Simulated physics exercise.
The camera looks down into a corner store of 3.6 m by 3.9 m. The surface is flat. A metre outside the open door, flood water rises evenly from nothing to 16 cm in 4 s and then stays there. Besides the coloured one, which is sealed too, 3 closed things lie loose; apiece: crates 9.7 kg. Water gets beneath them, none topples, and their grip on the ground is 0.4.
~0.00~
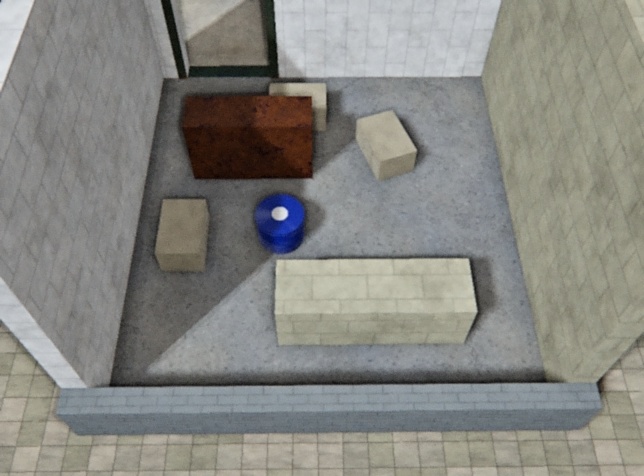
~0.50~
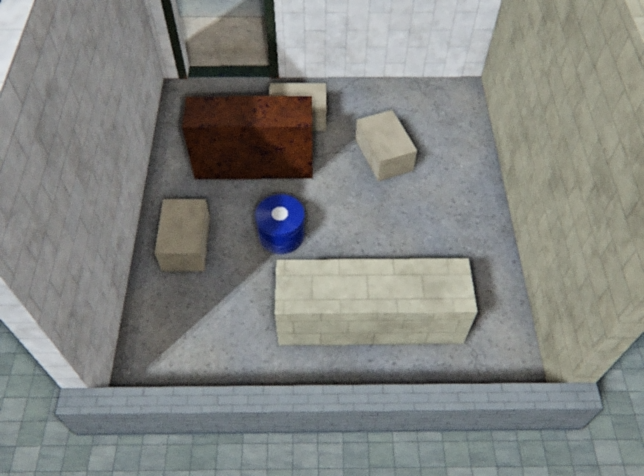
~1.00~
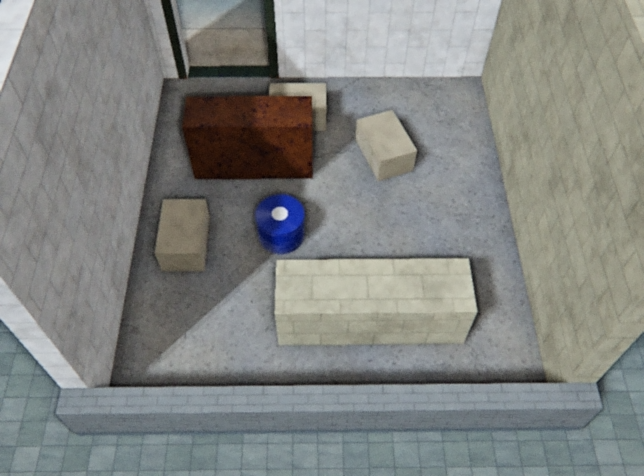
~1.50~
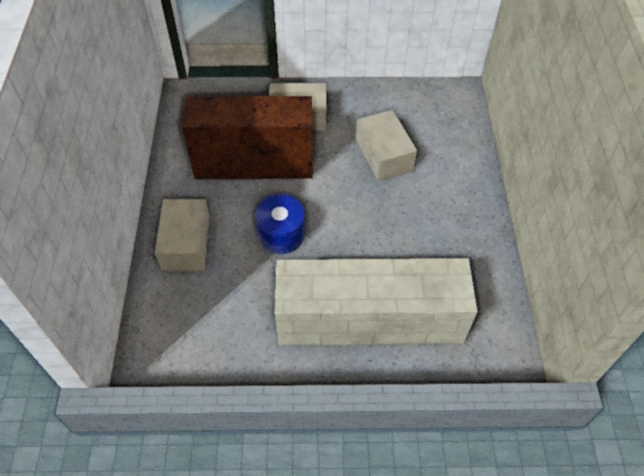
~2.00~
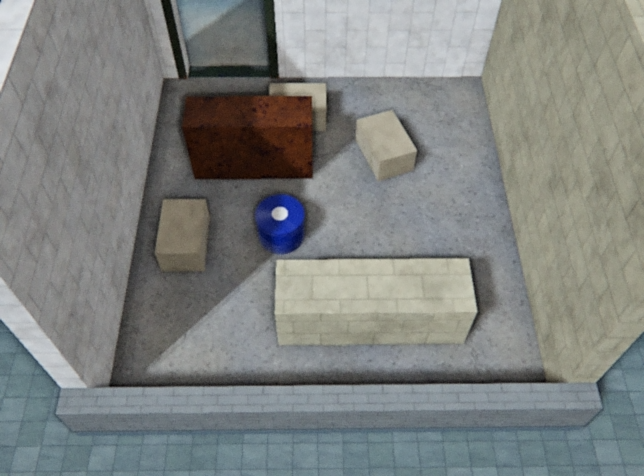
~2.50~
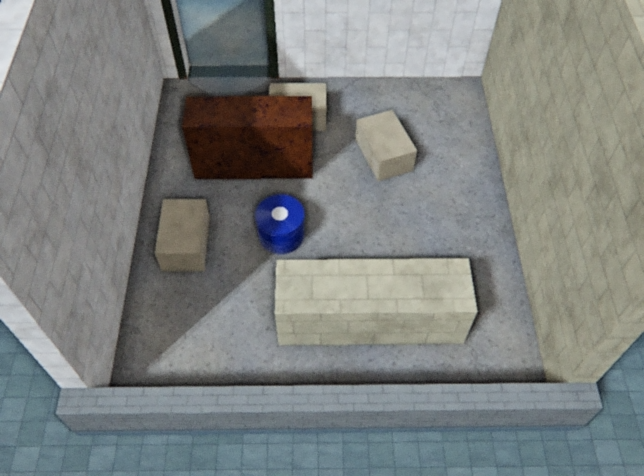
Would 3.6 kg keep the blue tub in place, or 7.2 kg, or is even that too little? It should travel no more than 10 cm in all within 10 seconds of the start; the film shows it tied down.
Verdict: Only the larger load is enough.
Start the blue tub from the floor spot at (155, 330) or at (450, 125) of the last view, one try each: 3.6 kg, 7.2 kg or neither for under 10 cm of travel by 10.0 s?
In that order: Neither is enough; neither holds.
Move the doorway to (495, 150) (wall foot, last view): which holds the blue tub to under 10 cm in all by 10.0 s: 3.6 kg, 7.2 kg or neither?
In that case neither load is enough.
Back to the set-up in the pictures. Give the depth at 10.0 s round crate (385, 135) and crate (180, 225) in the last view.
Roughly 5 and 3 cm.
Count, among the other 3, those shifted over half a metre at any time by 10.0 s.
2 of them.
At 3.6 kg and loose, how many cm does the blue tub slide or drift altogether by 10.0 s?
Some 60 cm in all.
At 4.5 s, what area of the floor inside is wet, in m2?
Roughly 2.5 m2.
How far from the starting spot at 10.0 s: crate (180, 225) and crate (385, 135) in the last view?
In that order: 40 cm, 100 cm.
After 3.5 s the blue tub would be 0 cm from its start with 3.6 kg and 0 cm from its start with 7.2 kg; 0 cm of water round it then.
After 4.5 s the blue tub would be 0 cm from its start with 3.6 kg and 0 cm from its start with 7.2 kg; 0 cm of water round it then.
After 7.0 s the blue tub would be 4 cm from its start with 3.6 kg and 0 cm from its start with 7.2 kg; 2 cm of water round it then.
After 10.0 s the blue tub would be 57 cm from its start with 3.6 kg and 0 cm from its start with 7.2 kg; 3 cm of water round it then.
